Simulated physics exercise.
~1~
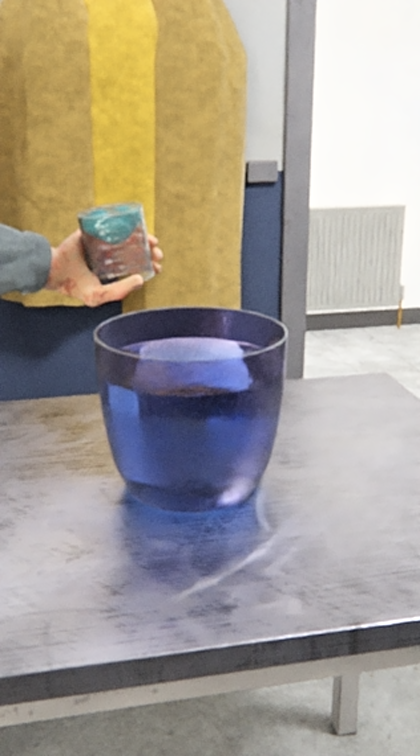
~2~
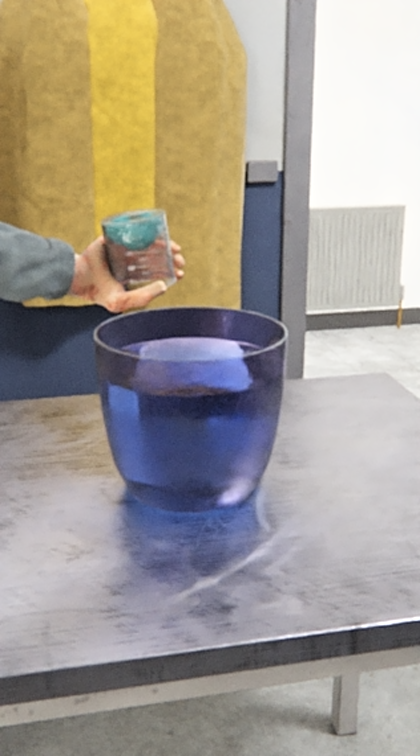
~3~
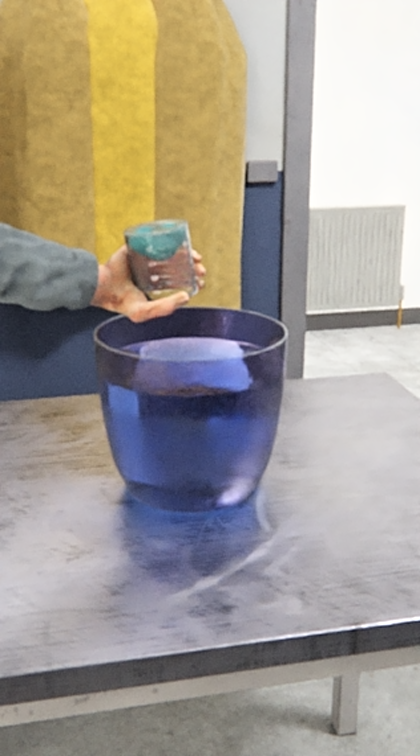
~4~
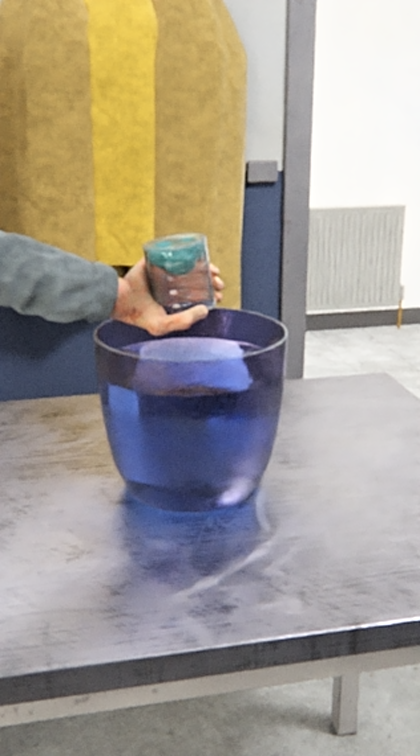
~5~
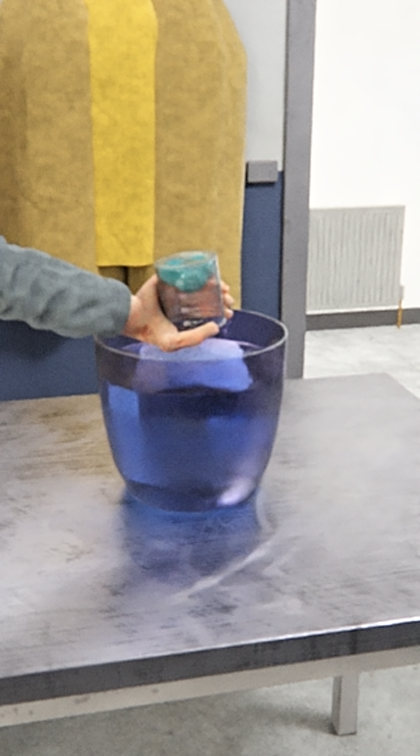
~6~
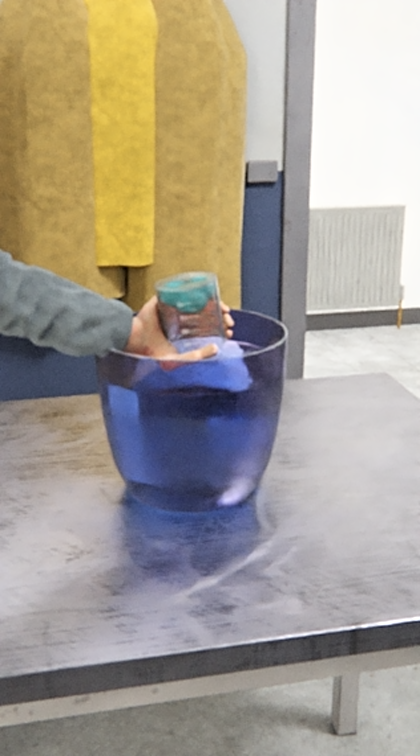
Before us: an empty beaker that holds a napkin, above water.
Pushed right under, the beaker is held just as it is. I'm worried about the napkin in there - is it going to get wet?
Pretty sure it will remain safe and sound.
Shortly, the beaker enters the water.
Then, air is trapped inside and holds the level down.
At the finish, the beaker is under, still full of air, and the napkin is dry.
